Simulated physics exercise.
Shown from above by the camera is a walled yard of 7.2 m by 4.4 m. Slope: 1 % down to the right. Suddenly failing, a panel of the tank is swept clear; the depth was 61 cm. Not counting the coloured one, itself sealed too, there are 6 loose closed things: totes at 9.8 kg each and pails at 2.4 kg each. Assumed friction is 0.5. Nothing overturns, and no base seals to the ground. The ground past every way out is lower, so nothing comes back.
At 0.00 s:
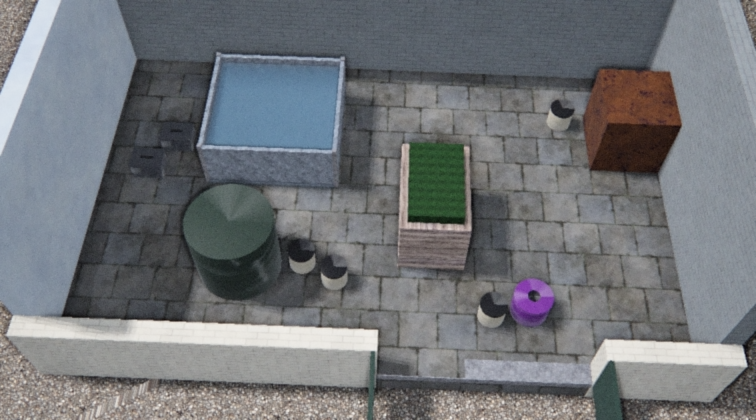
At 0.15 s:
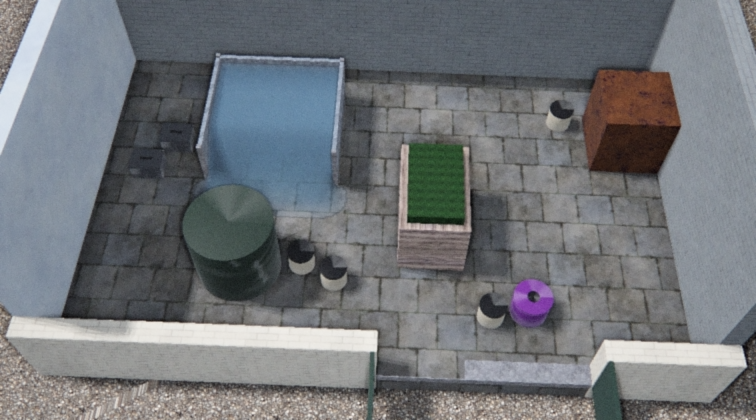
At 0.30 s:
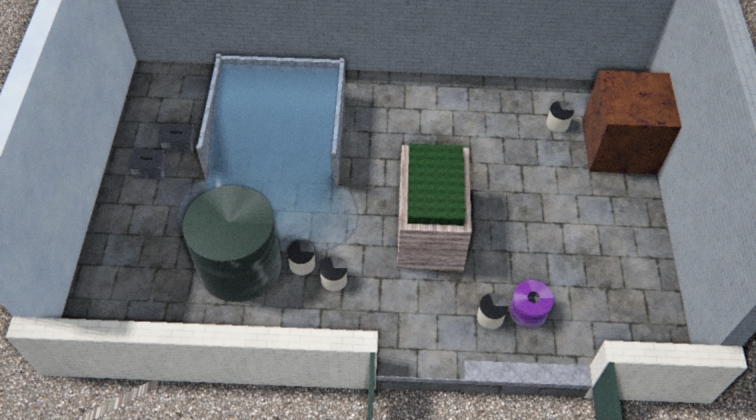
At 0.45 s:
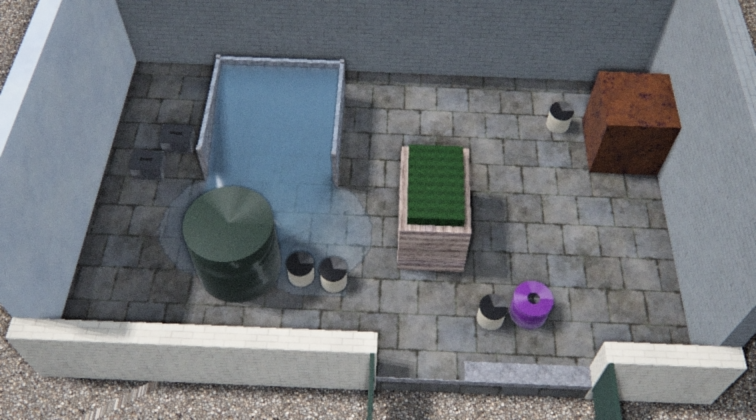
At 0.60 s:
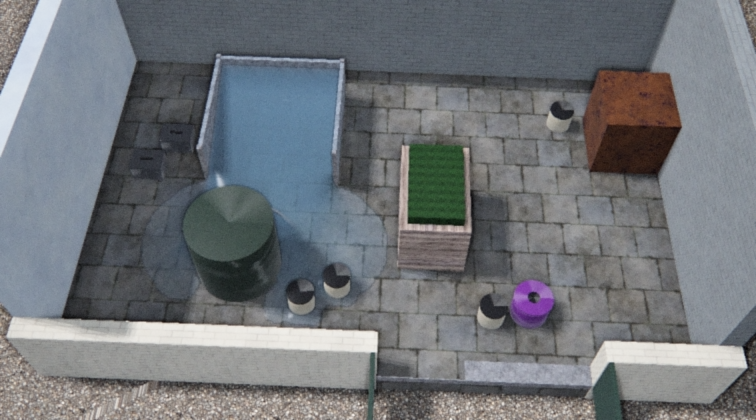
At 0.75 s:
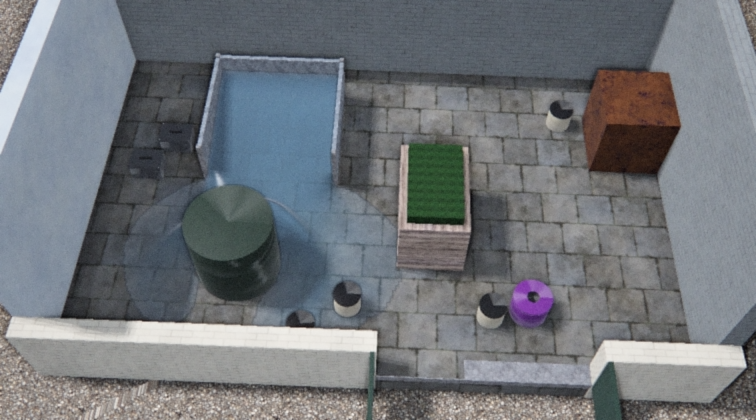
The front side of a water tank vanished and water spread across the paved yard around a big green cylinder, pushing two small black-and-white containers toward the front wall while the purple tub stayed put.
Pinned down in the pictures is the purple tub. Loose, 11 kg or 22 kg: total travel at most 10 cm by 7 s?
Lighter suffices.
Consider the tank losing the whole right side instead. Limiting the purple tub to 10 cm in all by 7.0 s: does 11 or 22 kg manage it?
That way round, only the bigger mass holds.
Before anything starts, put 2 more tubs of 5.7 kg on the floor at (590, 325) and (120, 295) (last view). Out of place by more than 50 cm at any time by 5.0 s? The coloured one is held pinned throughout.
Within it, beyond it.
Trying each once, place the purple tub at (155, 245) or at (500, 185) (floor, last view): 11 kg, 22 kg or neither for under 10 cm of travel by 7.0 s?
Respectively, neither option; first option suffices.
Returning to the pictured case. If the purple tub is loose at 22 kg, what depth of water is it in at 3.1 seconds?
Around 3 cm.
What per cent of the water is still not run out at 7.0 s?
Remaining: Approx. 72 per cent.
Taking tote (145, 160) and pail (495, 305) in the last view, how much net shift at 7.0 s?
First one 50 cm, second one gone out.
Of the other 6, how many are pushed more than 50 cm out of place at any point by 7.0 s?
My count gives 3.
After 1.4 s the purple tub would be 0 cm from its start with 11 kg and 0 cm from its start with 22 kg; 0 cm of water round it then.
After 3.1 s the purple tub would be 0 cm from its start with 11 kg and 0 cm from its start with 22 kg; 3 cm of water round it then.
After 4.9 s the purple tub would be 0 cm from its start with 11 kg and 0 cm from its start with 22 kg; 2 cm of water round it then.
After 7.0 s the purple tub would be 0 cm from its start with 11 kg and 0 cm from its start with 22 kg; 3 cm of water round it then.
